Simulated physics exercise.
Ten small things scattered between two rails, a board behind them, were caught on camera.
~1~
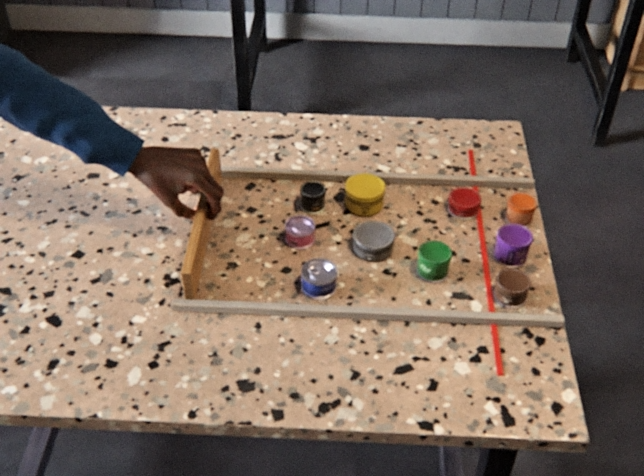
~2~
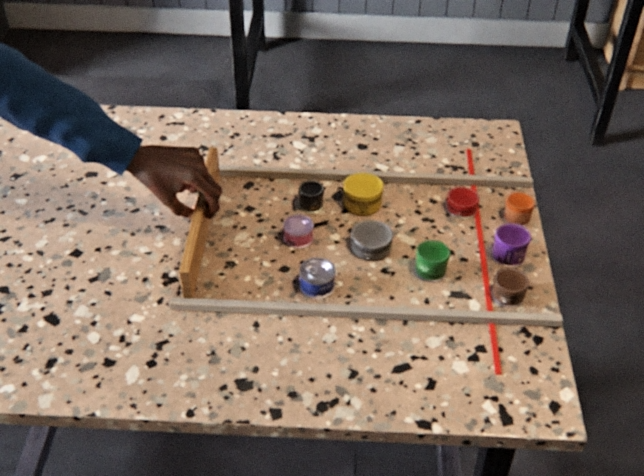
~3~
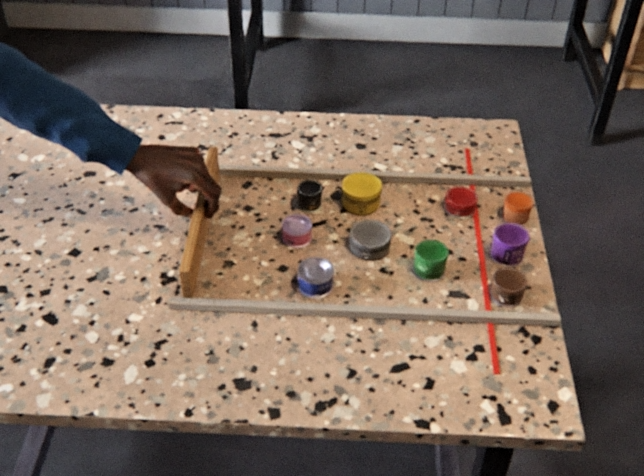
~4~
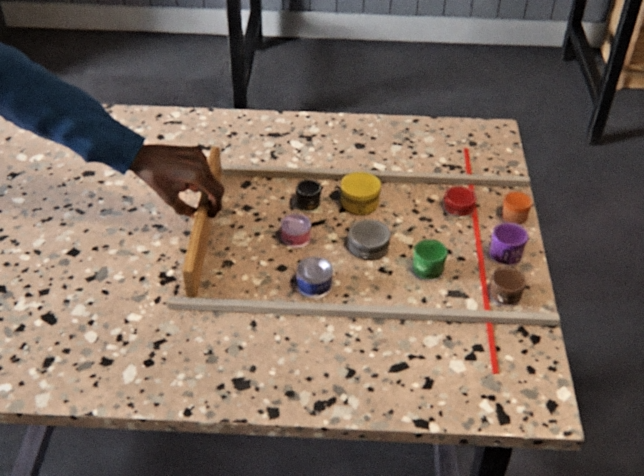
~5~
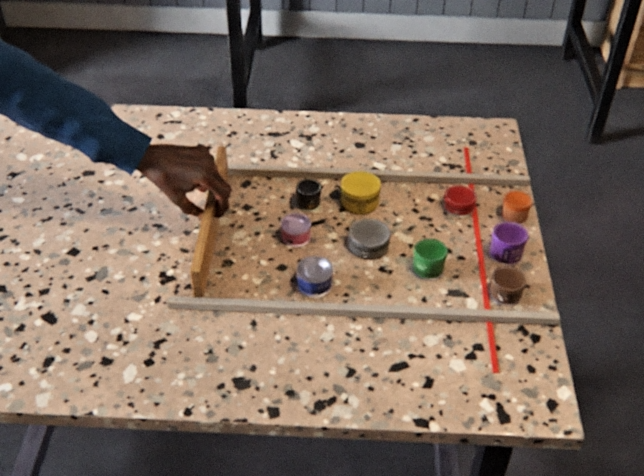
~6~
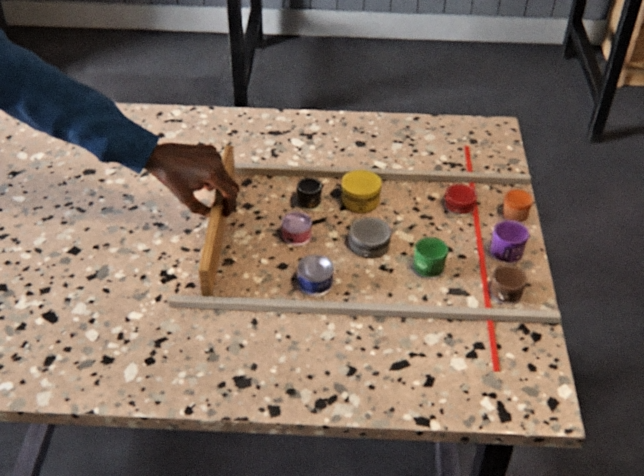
A hand in a blue sleeve held a wooden board upright behind ten small, colourful pots between two rails, then slid it slightly right towards them, while the pots stayed where they were.
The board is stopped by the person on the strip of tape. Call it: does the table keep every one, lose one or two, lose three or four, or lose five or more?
It loses one or two.
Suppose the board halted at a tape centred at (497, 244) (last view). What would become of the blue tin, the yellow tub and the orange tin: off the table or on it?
In order, the blue tin keeps its spot, then the yellow tub keeps its spot, then the orange tin goes off the edge.
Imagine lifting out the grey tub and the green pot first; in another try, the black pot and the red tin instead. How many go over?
The counts: 1 and 0.
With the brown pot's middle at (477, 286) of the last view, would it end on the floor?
From that start the object is safe.
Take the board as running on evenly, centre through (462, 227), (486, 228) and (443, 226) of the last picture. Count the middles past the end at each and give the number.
Counts: 0, 2, 0.
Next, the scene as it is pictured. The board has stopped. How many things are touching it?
The count is 4.
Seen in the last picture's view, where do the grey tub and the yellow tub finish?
Grey tub at (519, 248), yellow tub at (494, 187).
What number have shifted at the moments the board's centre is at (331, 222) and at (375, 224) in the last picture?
At first I count 5, and then 6.
A little later, none off yet; orange tin at rest near (517, 207); purple pot at rest near (509, 243); brown pot at rest near (508, 285).
When it is over, the number that fall off is one or two; down, purple pot and orange tin.
